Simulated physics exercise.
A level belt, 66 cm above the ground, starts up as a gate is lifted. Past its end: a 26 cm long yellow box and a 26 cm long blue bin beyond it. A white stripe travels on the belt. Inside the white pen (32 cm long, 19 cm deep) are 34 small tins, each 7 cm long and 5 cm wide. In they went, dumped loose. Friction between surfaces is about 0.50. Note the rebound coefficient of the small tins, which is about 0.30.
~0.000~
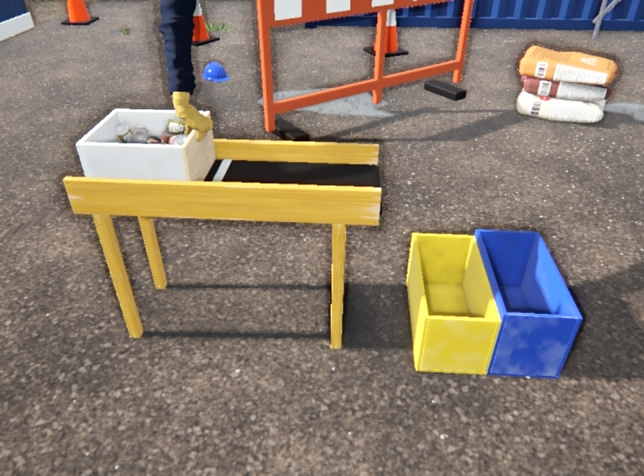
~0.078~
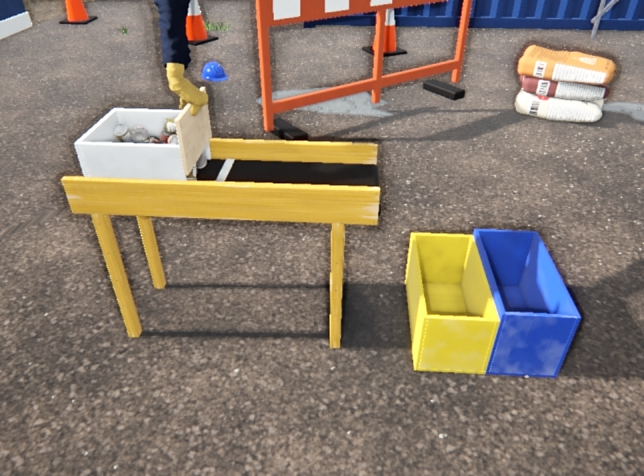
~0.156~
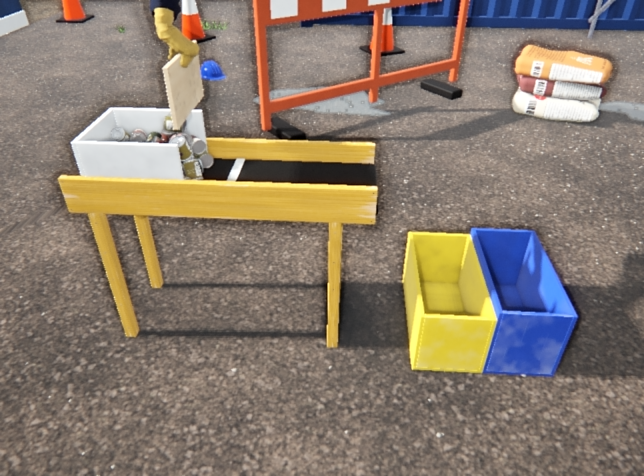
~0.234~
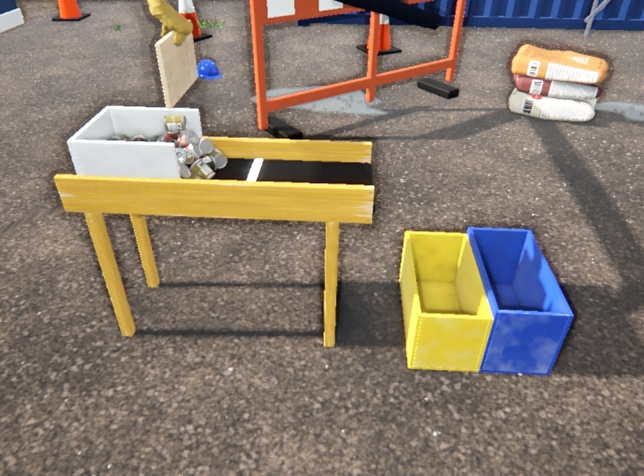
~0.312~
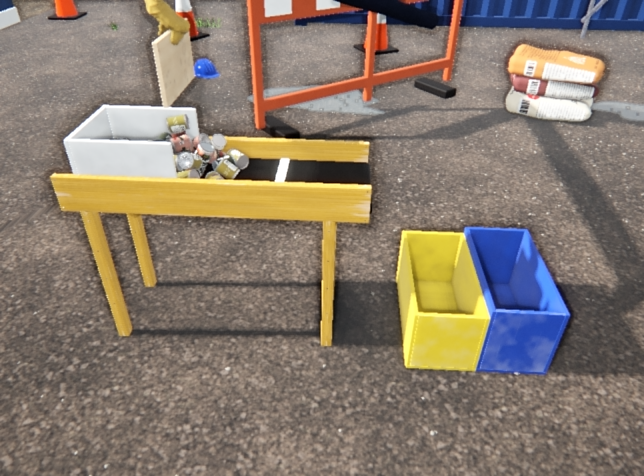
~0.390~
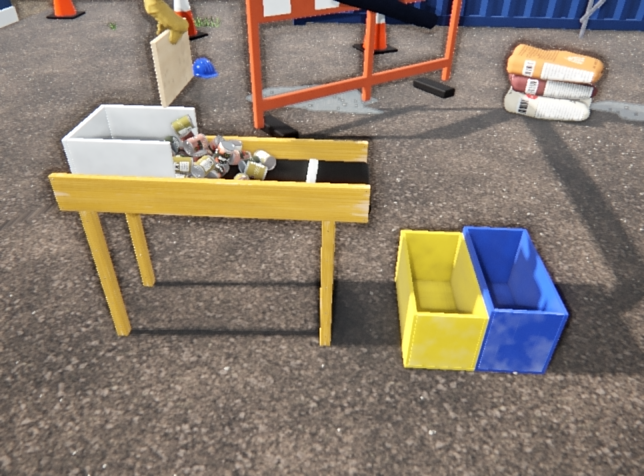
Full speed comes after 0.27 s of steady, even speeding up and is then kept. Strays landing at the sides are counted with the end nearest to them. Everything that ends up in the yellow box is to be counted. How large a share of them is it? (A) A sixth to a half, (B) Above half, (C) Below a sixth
(B) Above half.
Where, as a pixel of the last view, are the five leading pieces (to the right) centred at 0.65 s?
(353, 172).
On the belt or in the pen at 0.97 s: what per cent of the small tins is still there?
Some 35 per cent.
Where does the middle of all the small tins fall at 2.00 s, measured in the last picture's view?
Centre: Approx. (437, 306).
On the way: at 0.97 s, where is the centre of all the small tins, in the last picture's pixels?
Near (401, 180) in pixels.
After 0.65 s, 1 still in the white pen and 33 on the belt.
After 0.97 s, 2 in the yellow box, 12 on the belt and 20 in the air.
After 1.42 s, 26 in the yellow box, 5 in the blue bin, 1 on the belt and 2 in the air.
Outcome (at 2.00 s), 28 in the yellow box and 6 in the blue bin. Asked share, 28 of 34, 82 per cent.
